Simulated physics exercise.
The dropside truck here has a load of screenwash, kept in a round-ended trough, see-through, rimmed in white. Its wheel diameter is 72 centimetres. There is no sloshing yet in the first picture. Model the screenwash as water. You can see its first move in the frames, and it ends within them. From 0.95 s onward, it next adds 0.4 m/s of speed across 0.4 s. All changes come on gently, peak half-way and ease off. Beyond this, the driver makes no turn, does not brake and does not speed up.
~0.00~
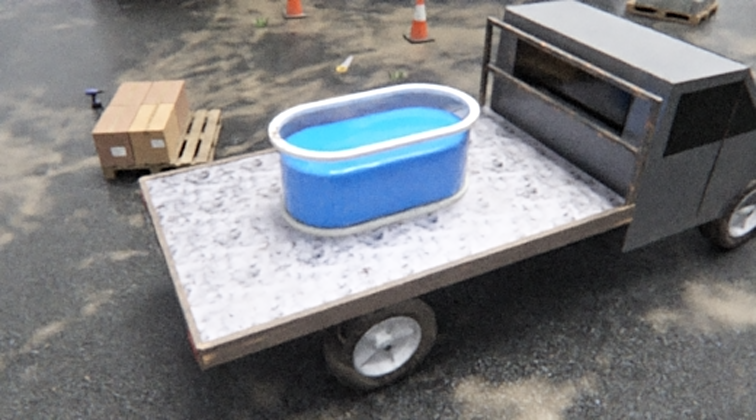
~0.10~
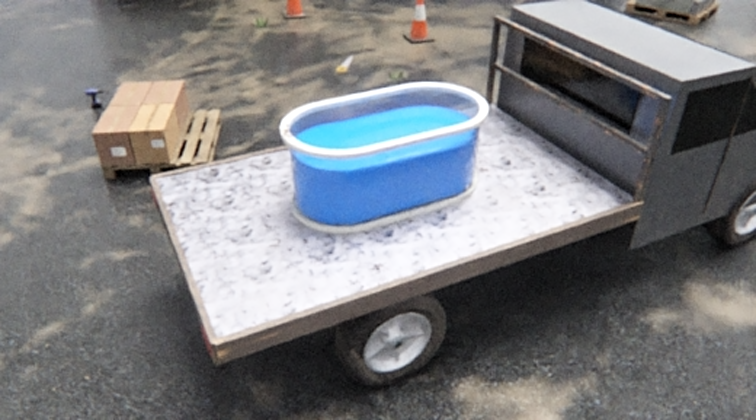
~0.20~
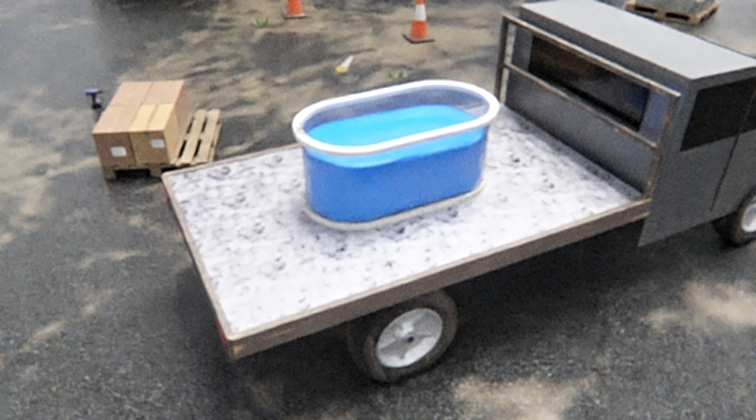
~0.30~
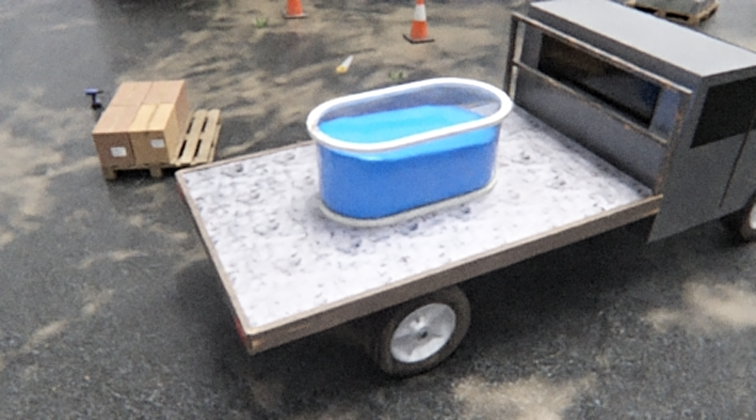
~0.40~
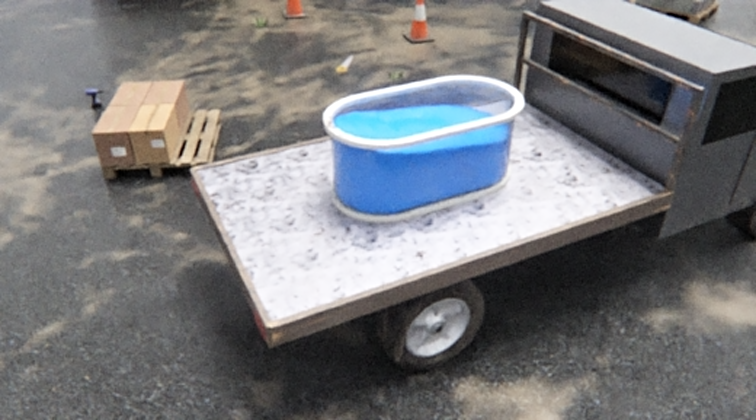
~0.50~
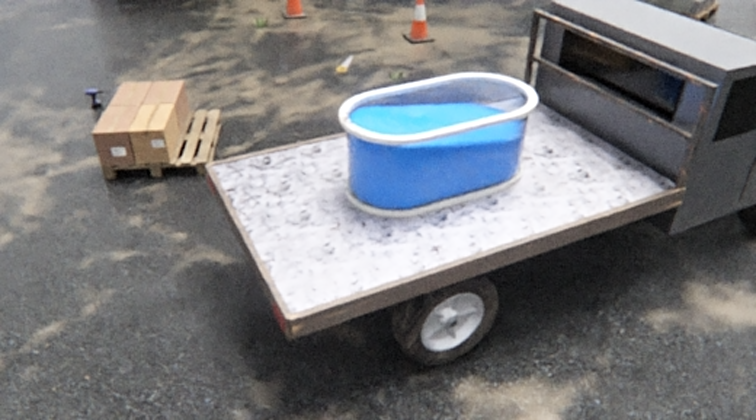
On a paved yard, a flatbed truck rolls right as blue liquid tilts up towards the back.
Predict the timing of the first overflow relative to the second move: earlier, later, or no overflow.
No overflow.
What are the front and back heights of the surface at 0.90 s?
Front: 40 cm; back: 40 cm.
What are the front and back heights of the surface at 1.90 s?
At the front 32 cm, at the back 46 cm.
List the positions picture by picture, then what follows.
Level at the front (458, 130); level at the back (310, 165); still flat; the front is on the right, levels are read along the near wall; a wheel hub at (391, 352), in the first picture.
Level at the front (467, 127); level at the back (321, 162); still flat, in the second picture.
Level at the front (477, 126); level at the back (334, 158); still flat, in the third picture.
Level at the front (488, 131); level at the back (348, 148); rising 7° towards the back, in the fourth picture.
Level at the front (501, 129); level at the back (364, 141); rising 8° towards the back, in the fifth picture.
Level at the front (514, 126); level at the back (380, 135); rising 9° towards the back; a wheel hub at (456, 327), in the sixth picture.
By 0.90 s front 40 cm, middle 40 cm, back 39 cm above the floor; no loss so far.
By 1.40 s front 39 cm, middle 40 cm, back 40 cm above the floor; no loss so far.
By 1.90 s front 32 cm, middle 41 cm, back 47 cm above the floor; no loss so far.
By 4.34 s there is no loss.
